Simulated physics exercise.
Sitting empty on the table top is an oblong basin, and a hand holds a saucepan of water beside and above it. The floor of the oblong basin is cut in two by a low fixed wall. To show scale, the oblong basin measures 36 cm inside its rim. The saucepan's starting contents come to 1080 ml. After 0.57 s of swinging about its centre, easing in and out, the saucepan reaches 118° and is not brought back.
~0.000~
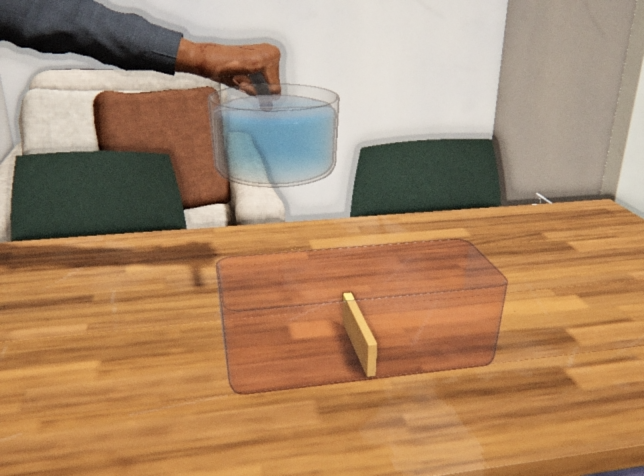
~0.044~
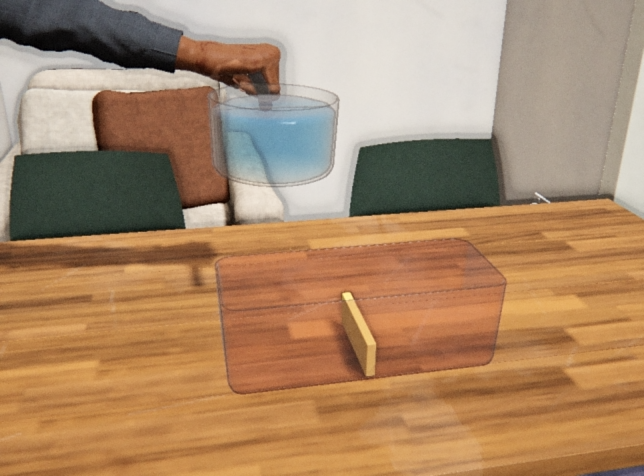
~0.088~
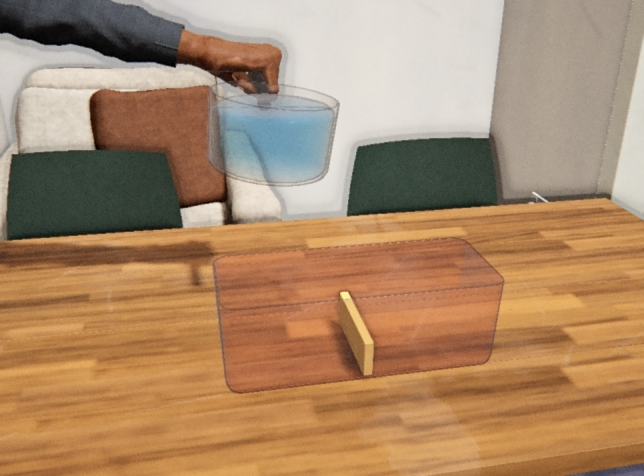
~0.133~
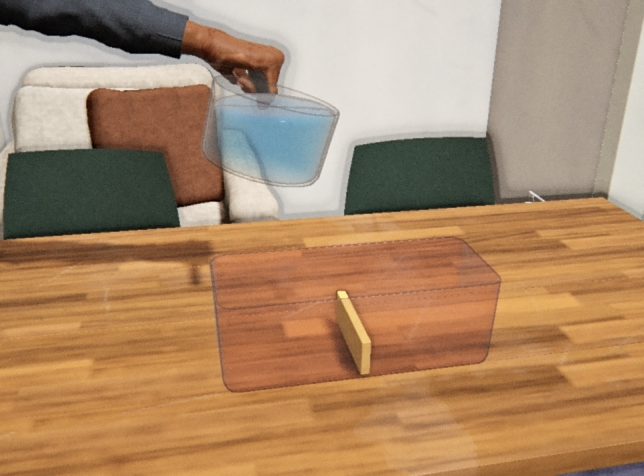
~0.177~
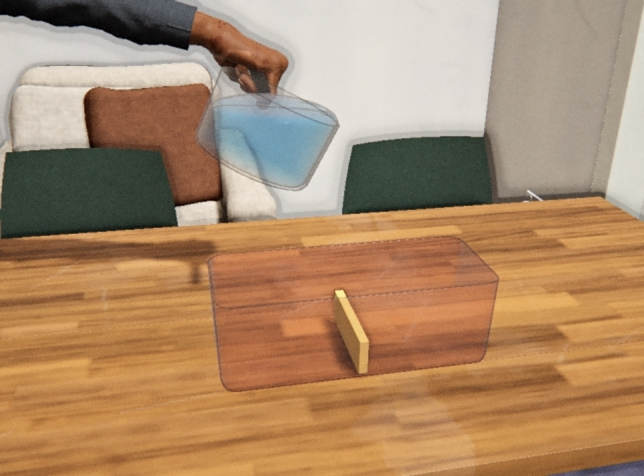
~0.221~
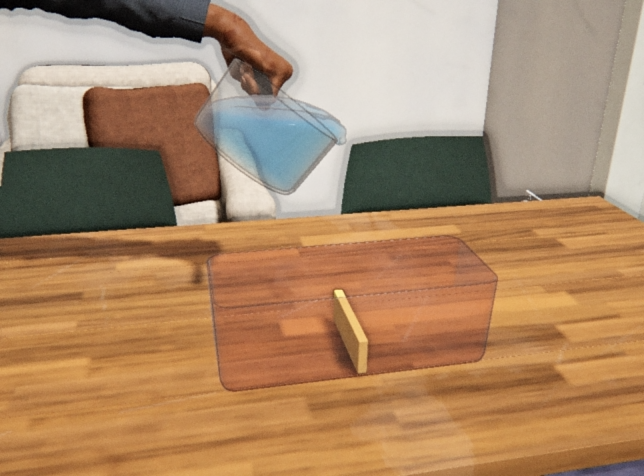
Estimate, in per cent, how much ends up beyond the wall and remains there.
Roughly 60 % ends up beyond the wall.
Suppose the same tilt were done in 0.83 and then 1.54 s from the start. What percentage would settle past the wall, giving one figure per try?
Respectively about 75 and 80 percent.
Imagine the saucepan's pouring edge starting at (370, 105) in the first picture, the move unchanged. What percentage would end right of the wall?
80 %.
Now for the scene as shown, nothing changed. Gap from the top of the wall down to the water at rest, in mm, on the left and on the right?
Left about 32 mm, right about 22 mm.
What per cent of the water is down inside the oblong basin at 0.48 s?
Near 26 in a hundred.
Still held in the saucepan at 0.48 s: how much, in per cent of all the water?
About 20 per cent.
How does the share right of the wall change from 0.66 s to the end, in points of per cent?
The amount sinks by around 6.
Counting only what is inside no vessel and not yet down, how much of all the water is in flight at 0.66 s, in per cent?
Estimate: About 9 in a hundred.
After 0.48 s the tilt is 110° and 21 per cent is still to pour, 0 is left of the wall and 26 right of it.
After 0.66 s the tilt is 118° and 2 per cent is still to pour, 23 is left of the wall and 66 right of it.
After 0.86 s the tilt is 118° and 0 per cent is still to pour, 35 is left of the wall and 59 right of it.
After 1.07 s the tilt is 118° and 0 per cent is still to pour, 37 is left of the wall and 61 right of it.
In the end 37 per cent lies left of the wall, 60 right of it and 3 outside.
